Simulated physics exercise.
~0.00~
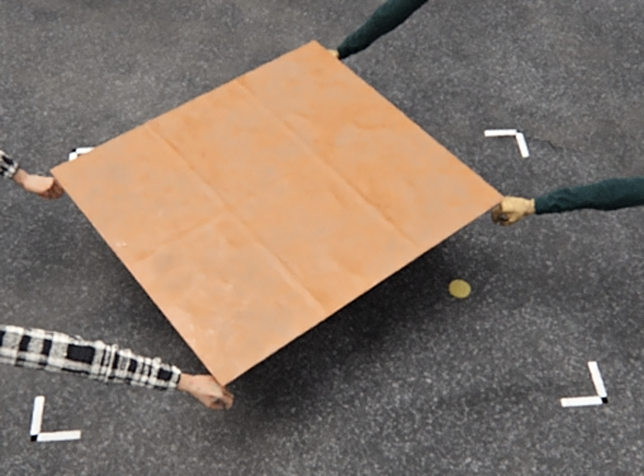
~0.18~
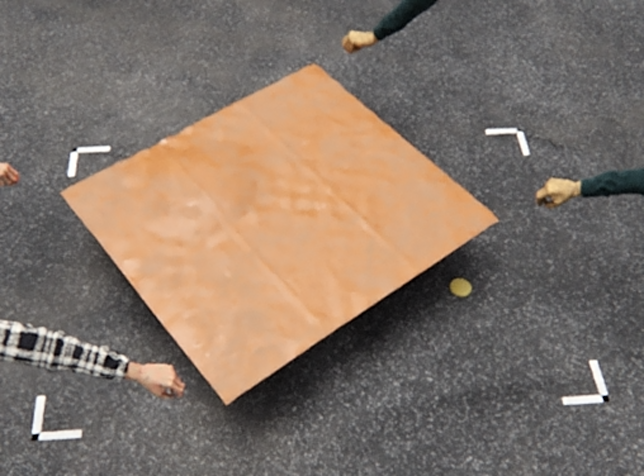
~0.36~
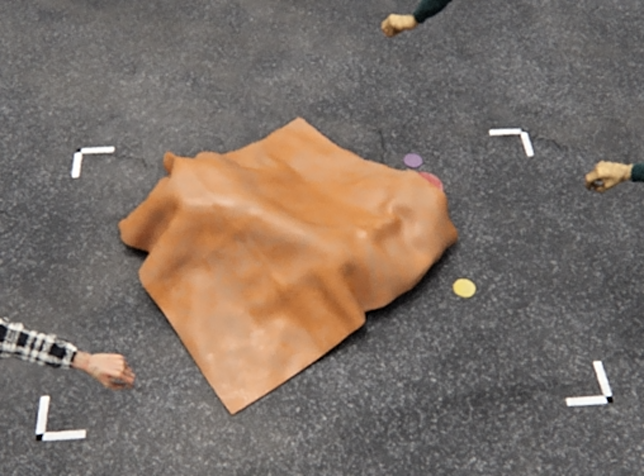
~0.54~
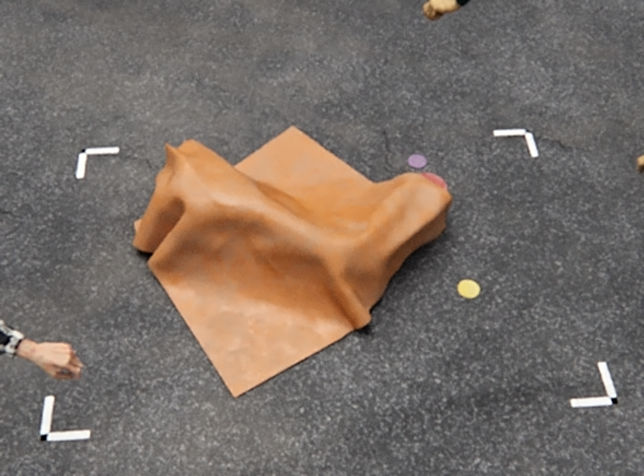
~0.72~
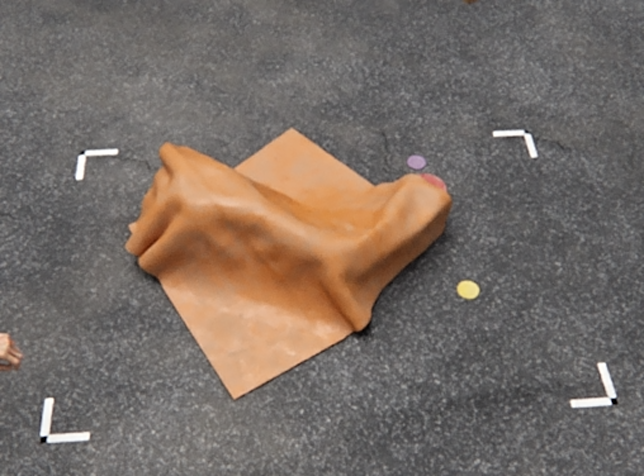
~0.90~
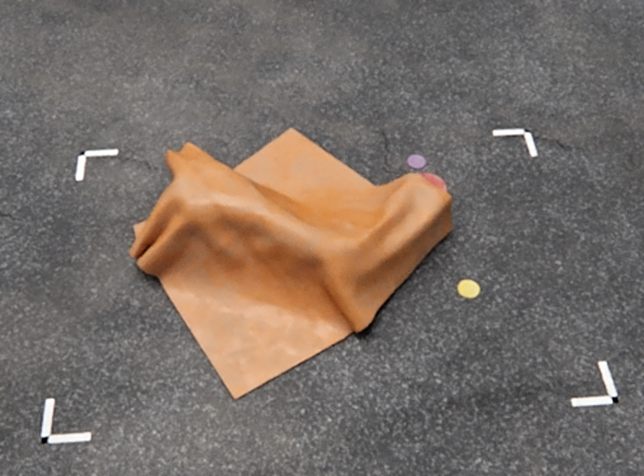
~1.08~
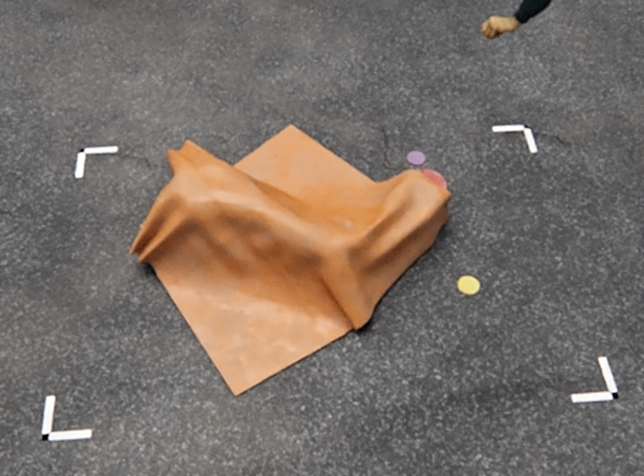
On a dark, speckled floor, hands held a flat orange-brown sheet at its corners and let go, and it dropped and draped over hidden objects in raised folds, leaving the purple and yellow discs uncovered while a bit of red showed at its edge.
